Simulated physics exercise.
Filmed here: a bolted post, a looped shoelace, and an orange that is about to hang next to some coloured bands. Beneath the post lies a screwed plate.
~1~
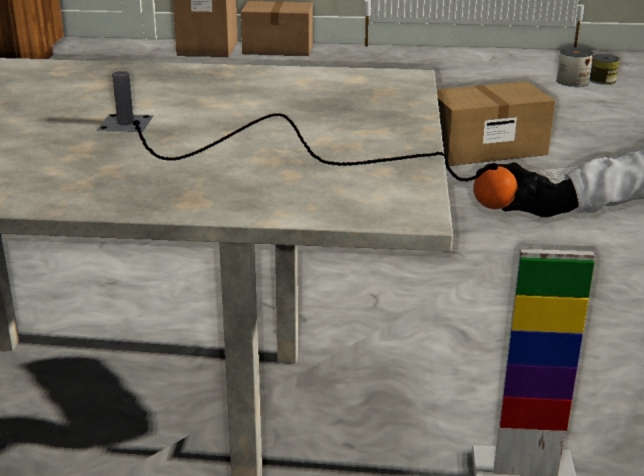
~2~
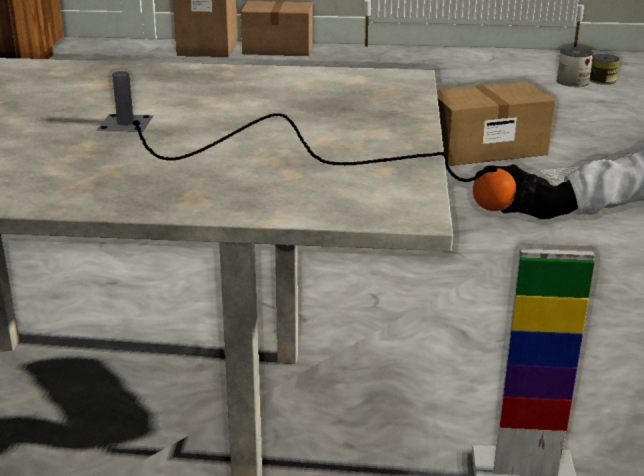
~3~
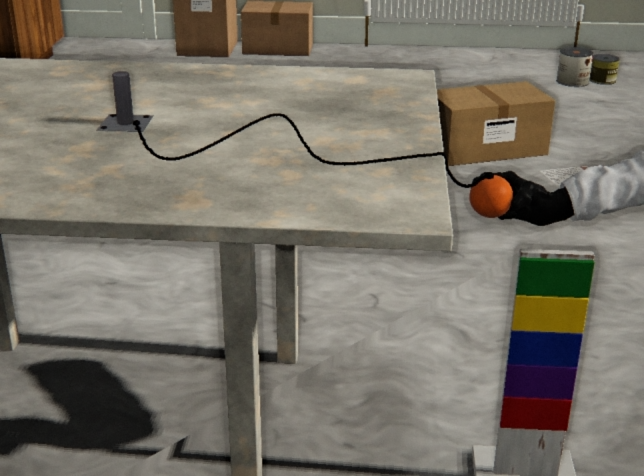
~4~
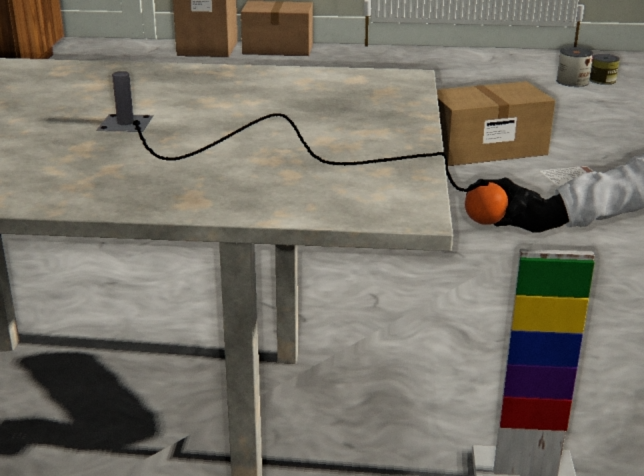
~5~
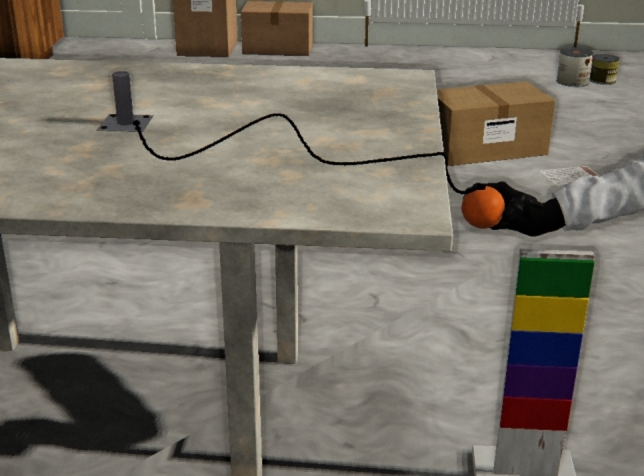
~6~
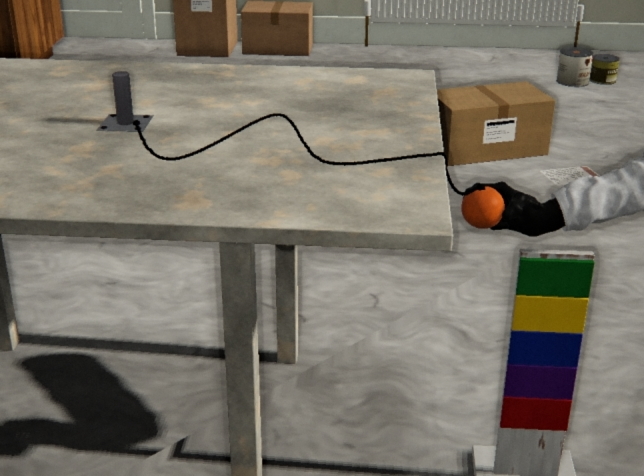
A gloved hand held an orange ball at the table's right edge and lowered it slightly, drifting a little left, while the dark cord running to a small post on the tabletop stayed almost still.
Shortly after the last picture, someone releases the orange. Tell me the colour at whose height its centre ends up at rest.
It ends up level with red.
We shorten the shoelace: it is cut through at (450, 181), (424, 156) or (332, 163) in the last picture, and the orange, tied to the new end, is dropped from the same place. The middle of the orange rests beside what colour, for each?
Result per try - purple; blue; green.
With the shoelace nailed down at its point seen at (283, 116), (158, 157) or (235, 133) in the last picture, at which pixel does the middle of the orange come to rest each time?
About (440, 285), (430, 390) and (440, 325).
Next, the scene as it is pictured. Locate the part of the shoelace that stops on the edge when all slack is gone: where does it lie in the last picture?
The spot located at (295, 127) in the last picture.
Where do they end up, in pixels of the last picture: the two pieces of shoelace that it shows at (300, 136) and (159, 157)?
First point (440, 157), second point (232, 125).
A little later, orange near (428, 358); level with blue.
Next, orange near (407, 360); level with red.
When it is over, orange near (414, 380); level with red. Its middle rests at the red band.
